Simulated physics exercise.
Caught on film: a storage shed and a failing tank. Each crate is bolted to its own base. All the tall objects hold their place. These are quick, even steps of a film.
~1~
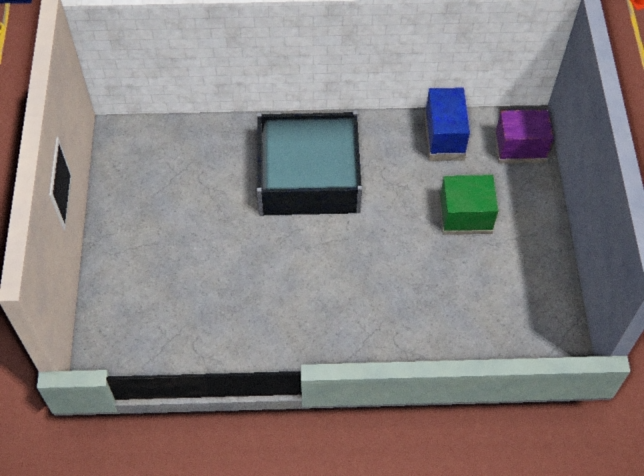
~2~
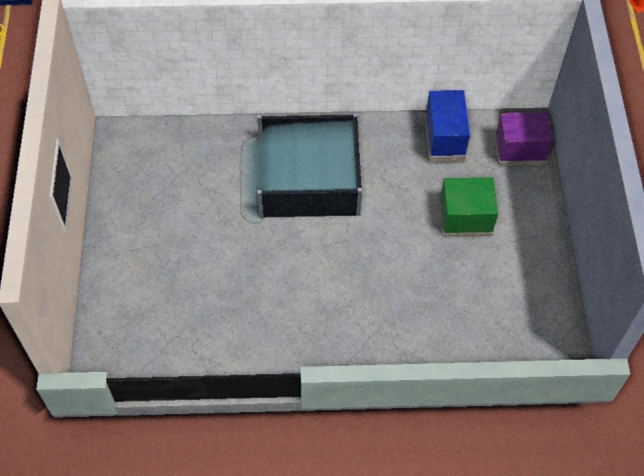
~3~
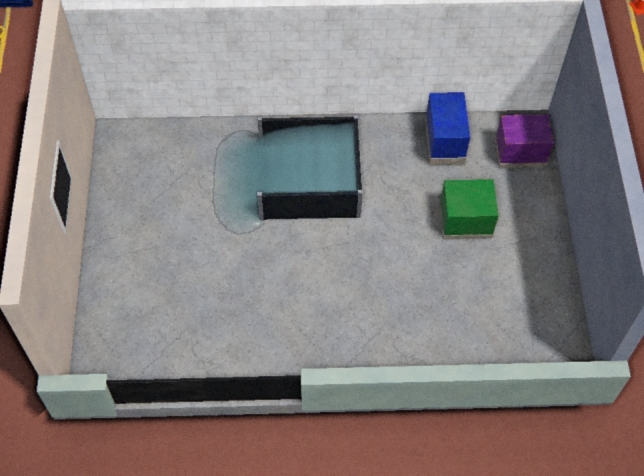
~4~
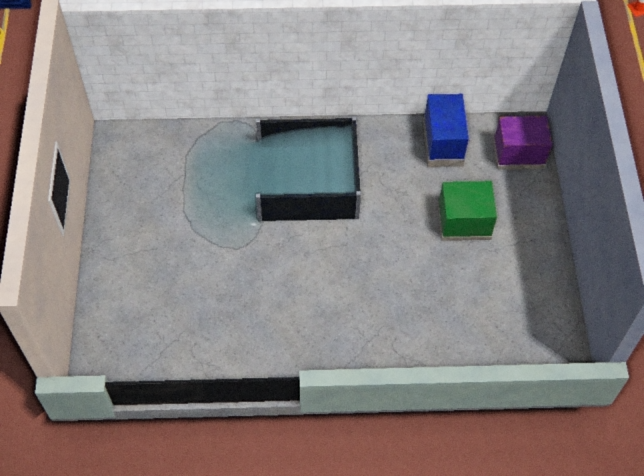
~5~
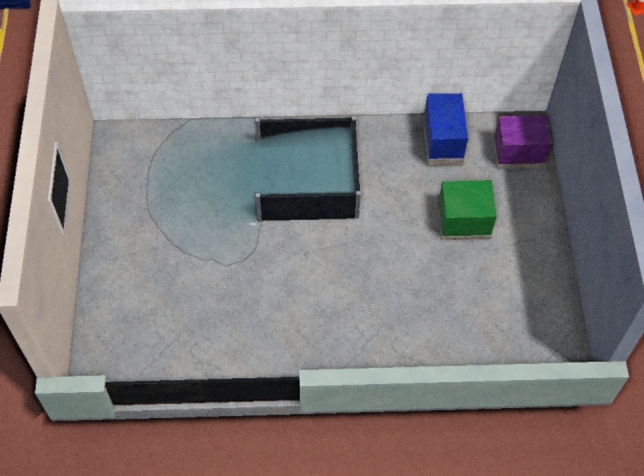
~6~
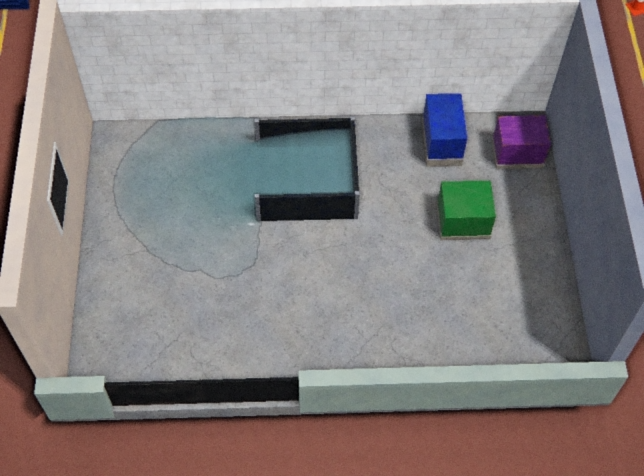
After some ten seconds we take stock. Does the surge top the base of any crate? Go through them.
The blue crate keeps dry; the purple crate keeps dry; the green crate keeps dry.
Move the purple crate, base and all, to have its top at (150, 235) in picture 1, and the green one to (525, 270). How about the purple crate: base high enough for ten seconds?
Then: The purple one gets wet.
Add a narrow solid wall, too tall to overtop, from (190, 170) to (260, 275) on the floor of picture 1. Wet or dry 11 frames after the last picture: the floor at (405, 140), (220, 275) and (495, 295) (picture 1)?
One after the other: Not flooded, clear, free of water.
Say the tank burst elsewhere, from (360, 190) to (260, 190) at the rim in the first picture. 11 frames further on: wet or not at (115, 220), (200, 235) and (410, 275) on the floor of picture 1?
In turn: No water, dry, awash.
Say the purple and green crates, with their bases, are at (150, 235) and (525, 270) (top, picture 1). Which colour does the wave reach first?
The purple-painted one.
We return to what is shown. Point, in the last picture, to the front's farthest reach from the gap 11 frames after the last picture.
I would point to (67, 386).
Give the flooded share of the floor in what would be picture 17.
Close to 30 %.
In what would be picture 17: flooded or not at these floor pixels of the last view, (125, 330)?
Answer: Wet.
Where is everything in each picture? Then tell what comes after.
The first frame shows the open tank at (308, 154) is whole and still.
In the second frame, water pours out at (263, 172) and has run to a hidden place.
In the third frame, the front is at (234, 138), out from the gap at (263, 175).
In the fourth frame, the front is at (200, 143), out from the gap at (261, 177).
In the fifth frame, the front is at (156, 164), out from the gap at (261, 177).
In the sixth frame, water pours out at (260, 177) and has run to (121, 178).
A moment on, water covers 25 % of the floor; the blue crate not reached, the purple crate not reached, the green crate not reached.
Next, water covers 30 % of the floor; the blue crate not reached, the purple crate not reached, the green crate not reached.
Then, water covers 35 % of the floor; the blue crate not reached, the purple crate not reached, the green crate not reached.
Later, water covers 60 % of the floor; the blue crate water round its plinth, the purple crate not reached, the green crate not reached.
In the end, water covers 95 % of the floor; the blue crate stayed above the water, the purple crate stayed above the water, the green crate stayed above the water.
